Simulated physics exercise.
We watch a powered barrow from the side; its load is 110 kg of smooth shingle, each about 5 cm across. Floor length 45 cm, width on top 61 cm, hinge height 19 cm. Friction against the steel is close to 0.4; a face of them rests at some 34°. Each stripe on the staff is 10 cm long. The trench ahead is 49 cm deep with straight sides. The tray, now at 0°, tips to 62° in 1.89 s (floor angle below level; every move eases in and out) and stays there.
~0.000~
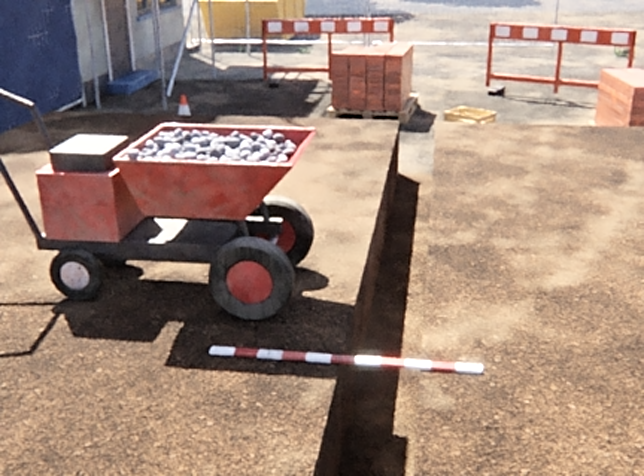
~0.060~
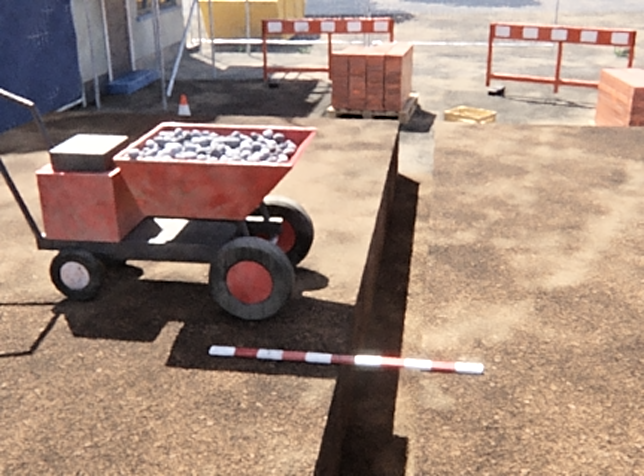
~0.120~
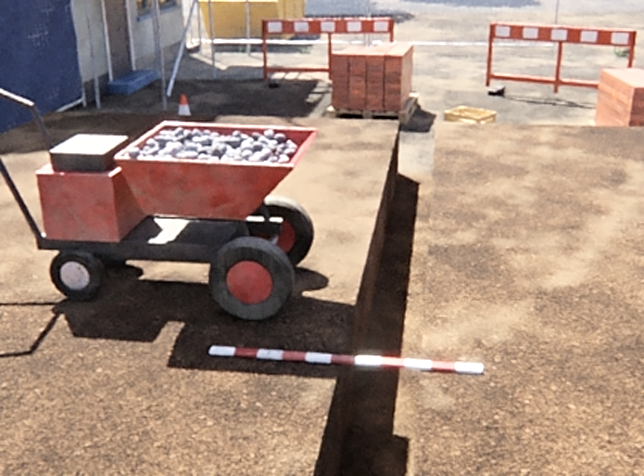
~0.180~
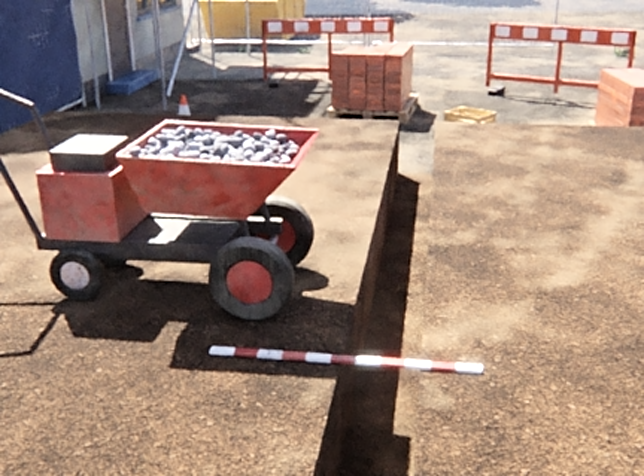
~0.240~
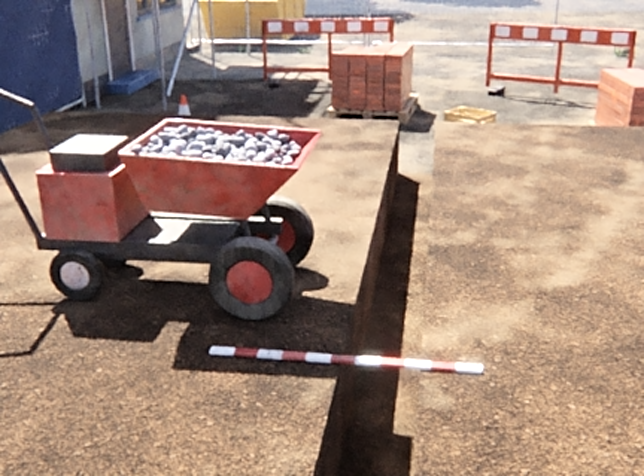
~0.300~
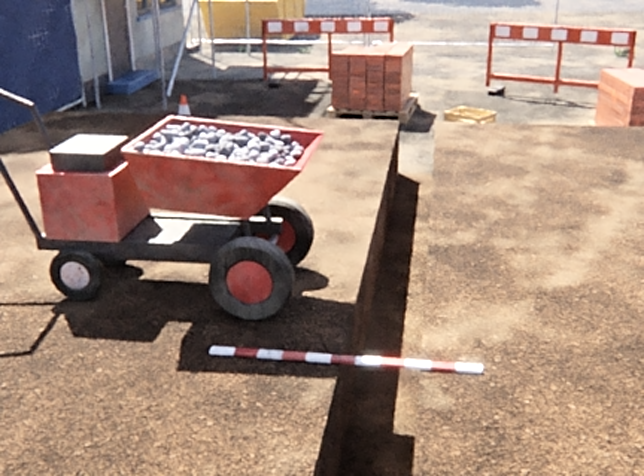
On a sunny building site, a red barrow's tray of grey stones tilts very slightly beside a trench.
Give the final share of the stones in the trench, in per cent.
Some 65 per cent of it.
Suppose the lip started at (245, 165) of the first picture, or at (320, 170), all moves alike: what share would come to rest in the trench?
About 100 and 35 per cent.
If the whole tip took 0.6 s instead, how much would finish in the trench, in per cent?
In that case some 40 per cent.
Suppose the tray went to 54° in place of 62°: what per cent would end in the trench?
In that case some 60 per cent.
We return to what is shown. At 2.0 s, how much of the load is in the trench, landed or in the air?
Some 25 per cent.
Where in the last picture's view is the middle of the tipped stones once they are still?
Near (407, 372).
After 1.4 s the floor is at 52°; 99 % in the tray, 1 % in the trench; the foremost stones are at (397, 251).
After 2.0 s the floor is at 62°; 49 % in the tray, 27 % in the trench, 24 % past the trench; the foremost stones are at (518, 313).
After 2.3 s the floor is at 62°; 26 % in the tray, 39 % in the trench, 35 % past the trench; the foremost stones are at (575, 300).
After 4.3 s the floor is at 62°; 0 % in the tray, 65 % in the trench, 35 % past the trench; the foremost stones are at (604, 302).
